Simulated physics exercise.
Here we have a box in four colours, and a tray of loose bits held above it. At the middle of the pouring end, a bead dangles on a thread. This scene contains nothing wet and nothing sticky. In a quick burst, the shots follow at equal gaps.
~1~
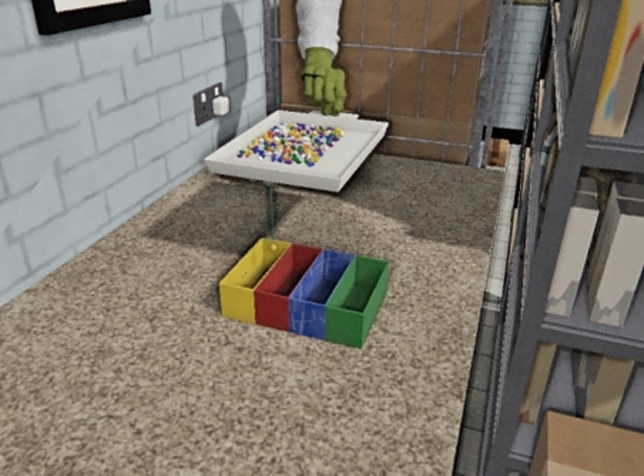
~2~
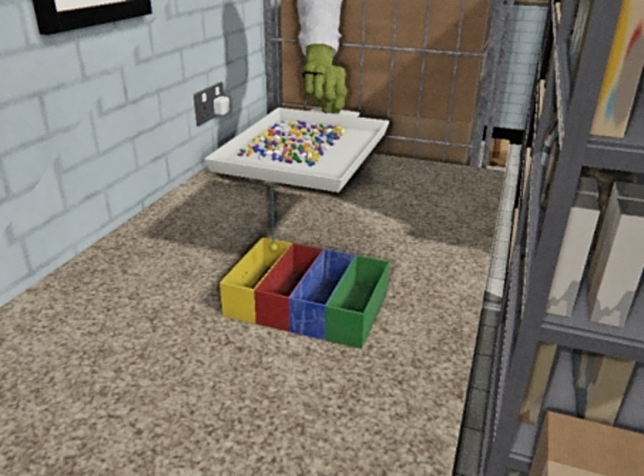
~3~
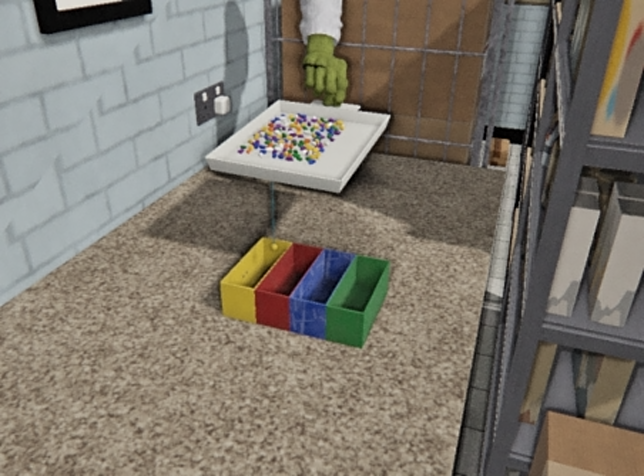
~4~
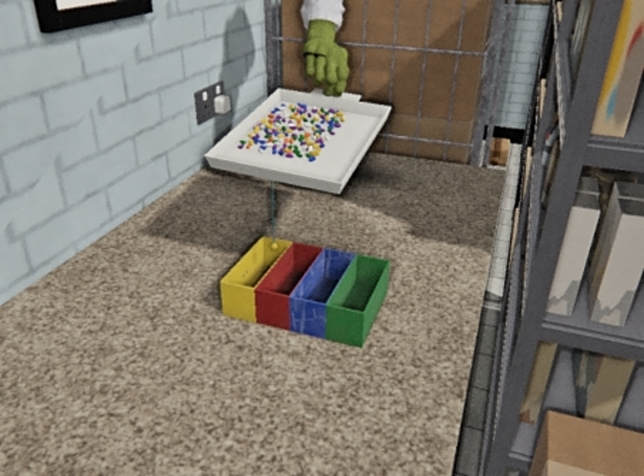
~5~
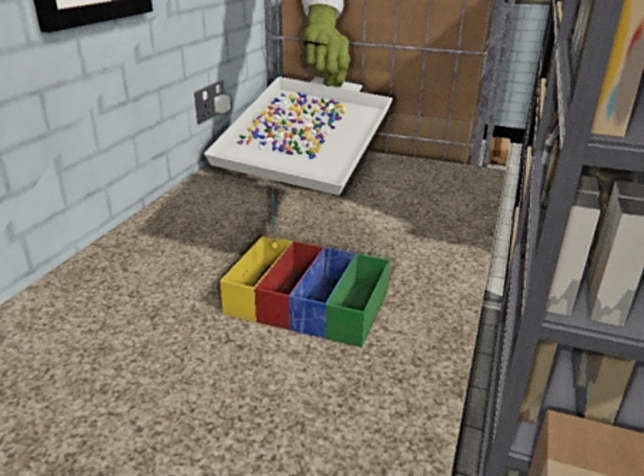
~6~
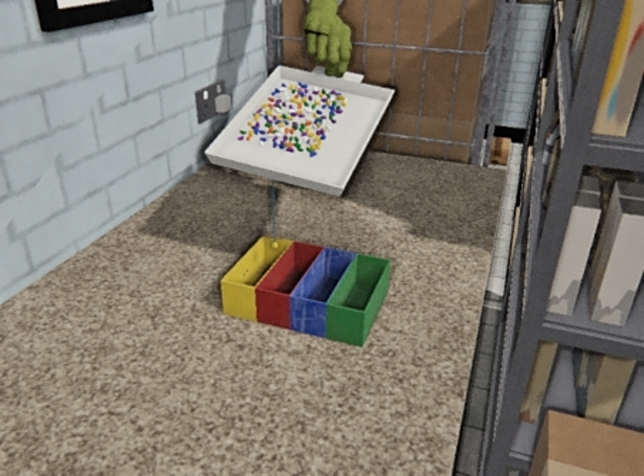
Above a four-coloured box on a speckled surface, a green-gloved hand gradually raises a tray's far end.
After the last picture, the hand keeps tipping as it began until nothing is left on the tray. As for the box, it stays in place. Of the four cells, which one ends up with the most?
The blue cell ends up with the most.
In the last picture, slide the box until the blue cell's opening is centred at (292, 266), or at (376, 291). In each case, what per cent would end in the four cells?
First try: Around 90 percent; second try: Around 80 percent.
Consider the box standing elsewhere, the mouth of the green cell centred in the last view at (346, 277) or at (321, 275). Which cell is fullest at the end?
First: Blue. Second: The cell in green.
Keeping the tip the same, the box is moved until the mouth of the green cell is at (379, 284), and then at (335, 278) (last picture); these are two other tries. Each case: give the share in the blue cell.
In the first position around 40 percent, in the second around 40 percent.
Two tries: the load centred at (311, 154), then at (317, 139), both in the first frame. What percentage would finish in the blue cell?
First case: Some 60 %; second case: Some 70 %.
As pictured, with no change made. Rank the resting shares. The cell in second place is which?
Behind the top one comes the red cell.
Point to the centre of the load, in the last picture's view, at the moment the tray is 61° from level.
In the last view, the load is centred close to (311, 180).
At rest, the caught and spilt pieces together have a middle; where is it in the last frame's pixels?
Close to (318, 303) in the last picture.
Just after the last frame, tray tipped steeply; almost all on the tray; about a tenth falling or outside the box.
A moment on, tray tipped past a quarter turn; roughly two thirds on the tray; roughly a quarter in the blue cell; about a tenth in the green cell; just a few in the red cell; just a few in the yellow cell; about a tenth falling or outside the box.
Further on, tray tipped past a quarter turn; roughly two thirds in the blue cell; roughly a quarter in the red cell; about a tenth in the green cell; about a tenth in the yellow cell.
When it is over, tray tipped past a quarter turn; roughly two thirds in the blue cell; roughly a quarter in the red cell; about a tenth in the green cell; about a tenth in the yellow cell.
